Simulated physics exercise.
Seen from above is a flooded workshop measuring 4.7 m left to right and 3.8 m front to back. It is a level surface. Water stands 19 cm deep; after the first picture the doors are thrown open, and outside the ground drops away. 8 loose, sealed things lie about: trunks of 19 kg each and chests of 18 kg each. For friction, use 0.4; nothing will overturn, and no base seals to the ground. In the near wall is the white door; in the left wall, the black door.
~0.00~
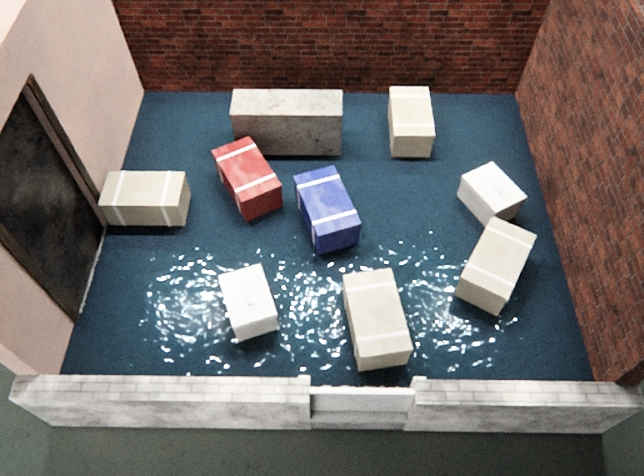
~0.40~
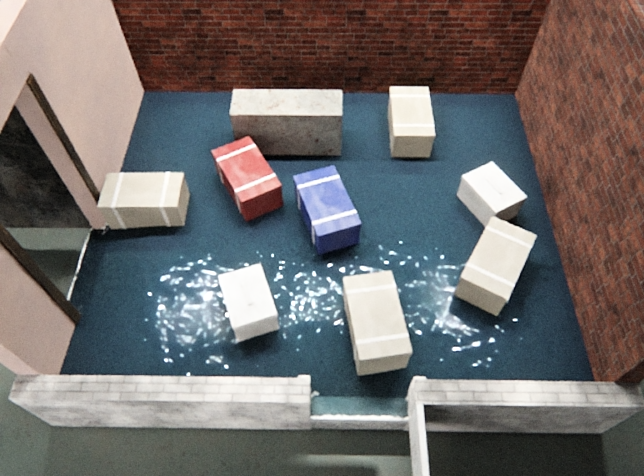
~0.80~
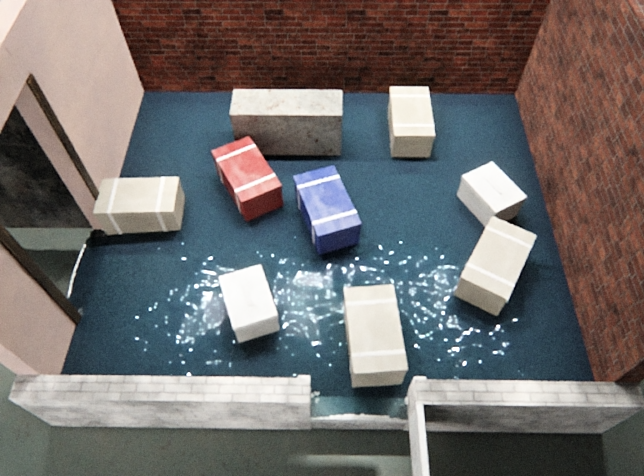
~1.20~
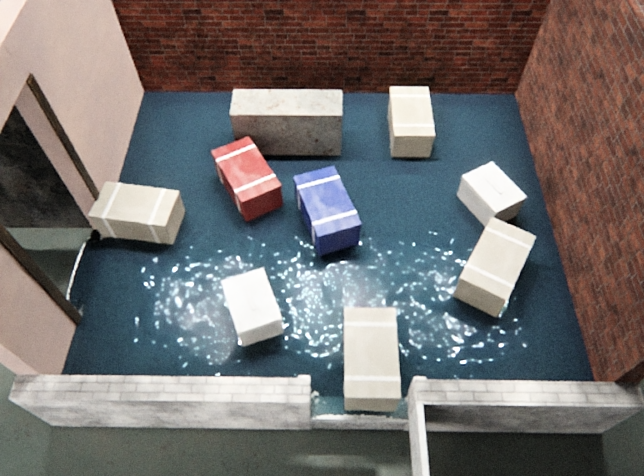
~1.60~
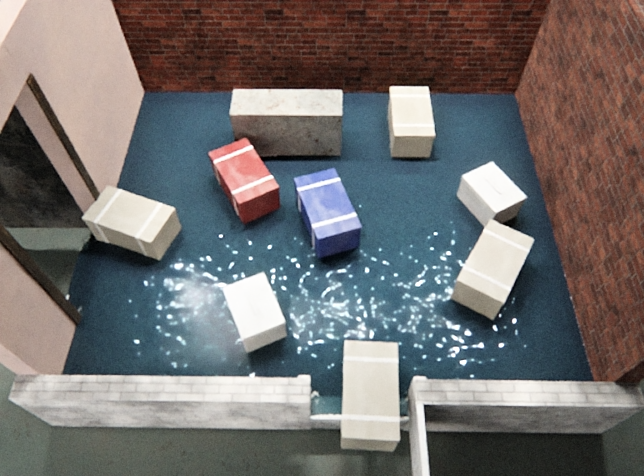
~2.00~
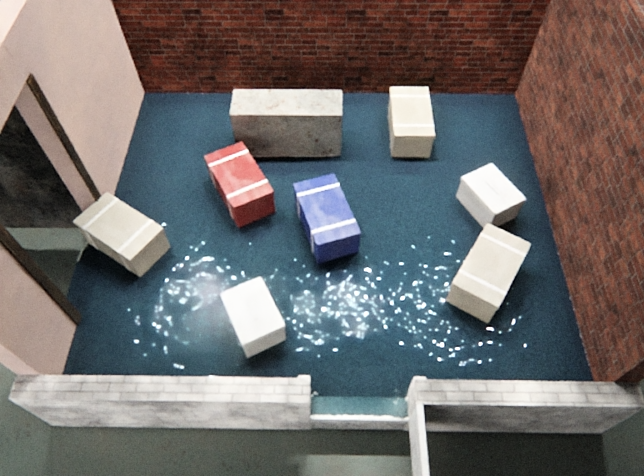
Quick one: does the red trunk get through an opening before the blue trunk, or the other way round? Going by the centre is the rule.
The red one gets through first.
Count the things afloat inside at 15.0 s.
3.
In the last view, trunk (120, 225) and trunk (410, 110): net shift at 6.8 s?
First named - washed out; second named - 50 cm.
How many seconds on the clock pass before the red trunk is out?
Close to 9.0 s, I'd say.
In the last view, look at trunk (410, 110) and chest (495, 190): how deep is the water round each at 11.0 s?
I'd put it at 10 cm and 10 cm respectively.
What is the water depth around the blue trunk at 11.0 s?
Depth approx. 10 cm.
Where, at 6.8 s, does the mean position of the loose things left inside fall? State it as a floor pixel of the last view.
Somewhere near (316, 272).
After 3.0 s the red trunk is near (229, 186), 0.3 m from its start, afloat; the blue trunk is near (312, 221), 0.3 m from its start, afloat; 2 of 8 are out; 6 afloat.
After 6.8 s the red trunk is near (158, 219), 1.0 m from its start, afloat; the blue trunk is near (253, 256), 0.9 m from its start, afloat; 2 of 8 are out; 6 afloat.
After 11.0 s the red trunk has gone out (at 9.2 s); the blue trunk is near (227, 287), 1.3 m from its start, afloat; 4 of 8 are out; 4 afloat.
After 15.0 s the red trunk has gone out (at 9.2 s); the blue trunk is near (182, 298), 1.7 m from its start, afloat; 4 of 8 are out; 3 afloat.
